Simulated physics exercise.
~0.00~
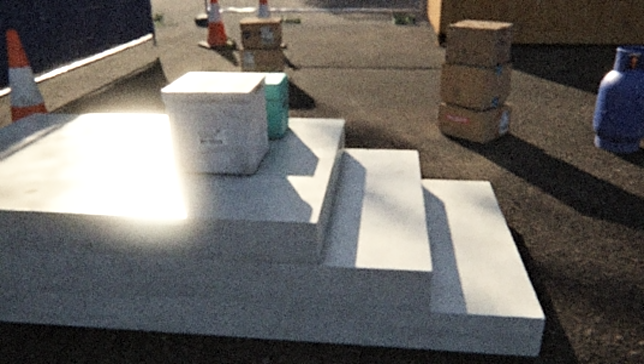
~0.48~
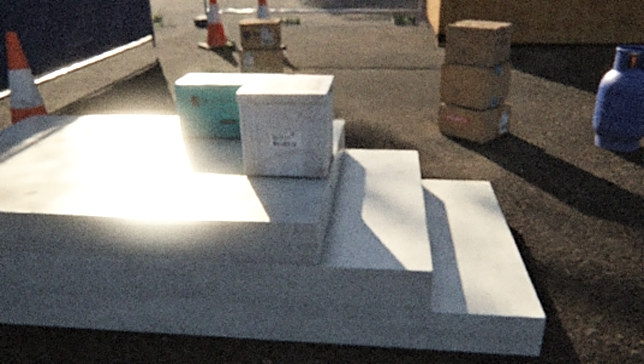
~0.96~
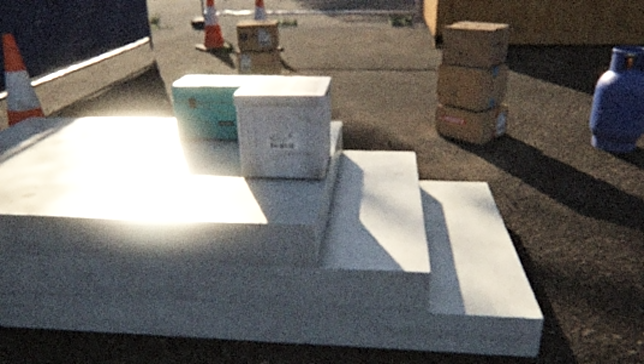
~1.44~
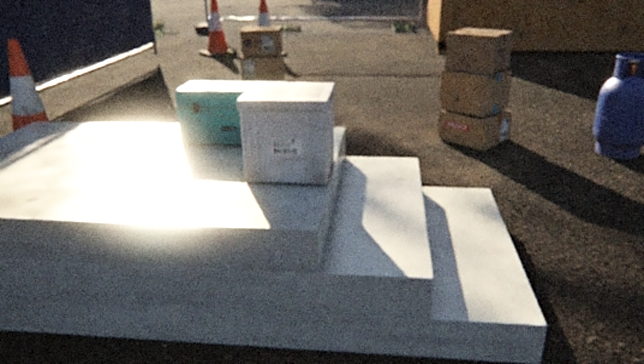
White tote moving right across the top of pale outdoor steps, passing before a turquoise box and stopping on the landing.
